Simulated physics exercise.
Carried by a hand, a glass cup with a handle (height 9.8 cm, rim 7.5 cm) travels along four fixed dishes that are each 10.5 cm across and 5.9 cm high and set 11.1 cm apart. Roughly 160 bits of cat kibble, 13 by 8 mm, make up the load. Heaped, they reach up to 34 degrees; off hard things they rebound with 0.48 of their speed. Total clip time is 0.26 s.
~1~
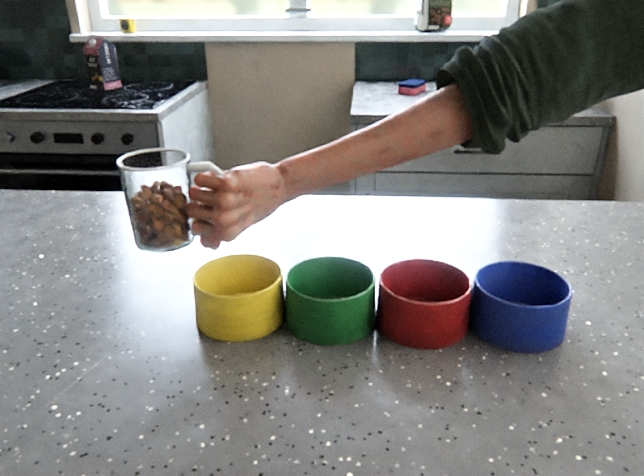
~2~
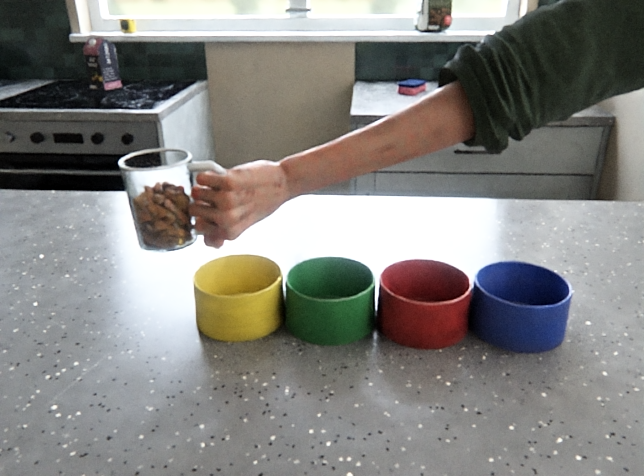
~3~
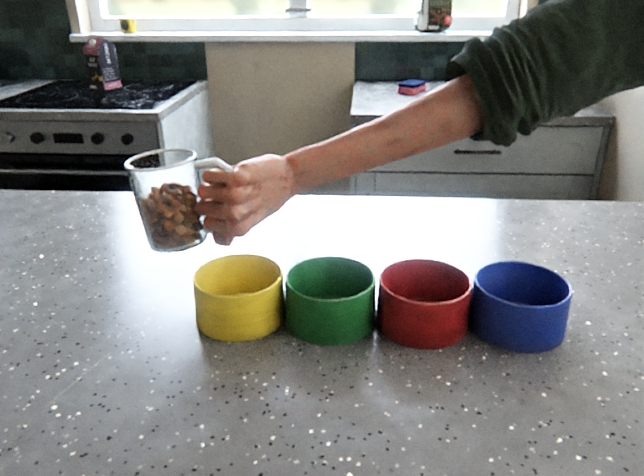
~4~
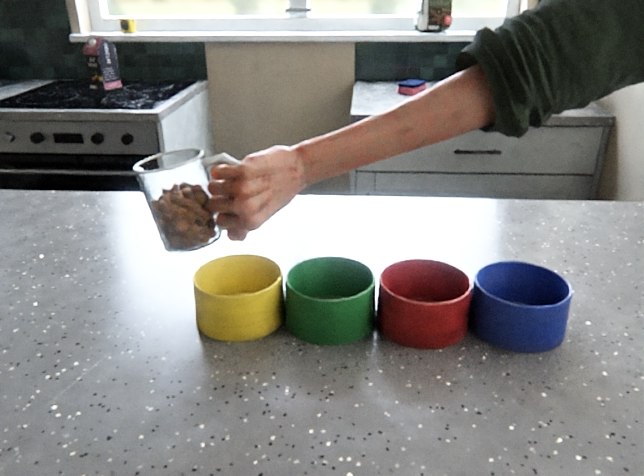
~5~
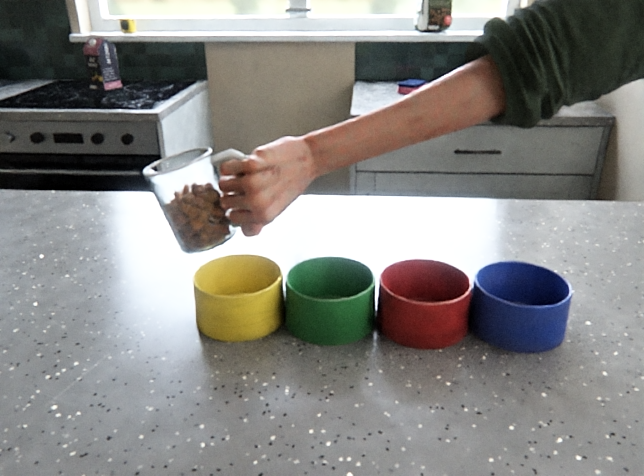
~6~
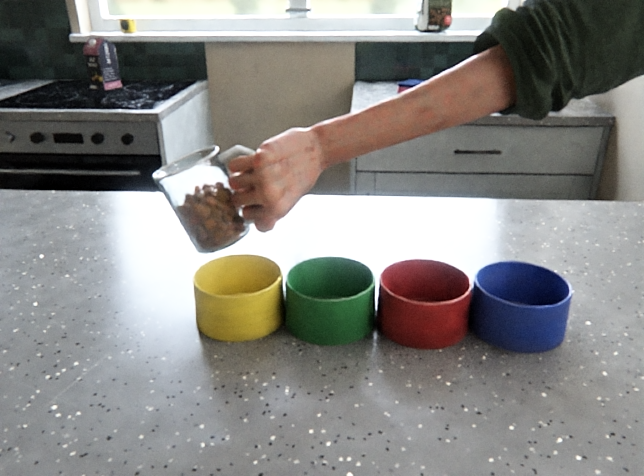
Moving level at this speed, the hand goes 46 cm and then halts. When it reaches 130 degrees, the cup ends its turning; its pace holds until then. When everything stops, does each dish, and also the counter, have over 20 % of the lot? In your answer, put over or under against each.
Red dish - over; blue dish - under; green dish - under; yellow dish - under; counter - under.
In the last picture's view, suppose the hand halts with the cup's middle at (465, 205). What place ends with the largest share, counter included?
Result: Biggest portion at red.
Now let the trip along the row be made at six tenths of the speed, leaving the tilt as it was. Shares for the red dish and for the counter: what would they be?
Shares: Red 0, counter 10.
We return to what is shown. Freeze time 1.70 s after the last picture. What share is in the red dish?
I'd say close to 90 per cent at that point.
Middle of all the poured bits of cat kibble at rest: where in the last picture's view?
(422, 308).
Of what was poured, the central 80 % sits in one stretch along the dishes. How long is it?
That stretch measures near 7 centimetres.
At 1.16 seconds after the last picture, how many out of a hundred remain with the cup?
I reckon around 15 per cent.
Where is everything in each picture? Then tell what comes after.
Cup at (160, 201), tilt 0 degrees, lip at (121, 159), moved 0.0 cm; middle of the pieces at (162, 216); yellow dish at (238, 274); green dish at (330, 277); red dish at (425, 280); blue dish at (522, 283), in the first frame.
Cup at (162, 201), tilt 1 degrees, lip at (123, 160), moved 0.3 cm; middle of the pieces at (165, 216), in the second frame.
Cup at (170, 201), tilt 5 degrees, lip at (128, 162), moved 1.2 cm; middle of the pieces at (174, 216), in the third frame.
Cup at (181, 201), tilt 10 degrees, lip at (137, 165), moved 2.5 cm; middle of the pieces at (187, 216), in the fourth frame.
Cup at (194, 201), tilt 15 degrees, lip at (147, 169), moved 3.9 cm; middle of the pieces at (200, 216), in the fifth frame.
Cup at (205, 202), tilt 21 degrees, lip at (156, 173), moved 5.3 cm; middle of the pieces at (213, 216); yellow dish at (238, 274); green dish at (330, 277); red dish at (425, 280); blue dish at (522, 283), in the sixth frame.
Then, 0.70 s after the last picture, tilt 94 degrees; cup holds 100 %.
Then, 1.16 s after the last picture, tilt 130 degrees; cup holds 15 %, red 75 %, green 5 %.
Then, 1.70 s after the last picture, tilt 130 degrees; cup holds 0 %, red 90 %, green 5 %.
In the end, red 90 %, blue 0 %, green 5 %, yellow 0 %, counter 0 %.
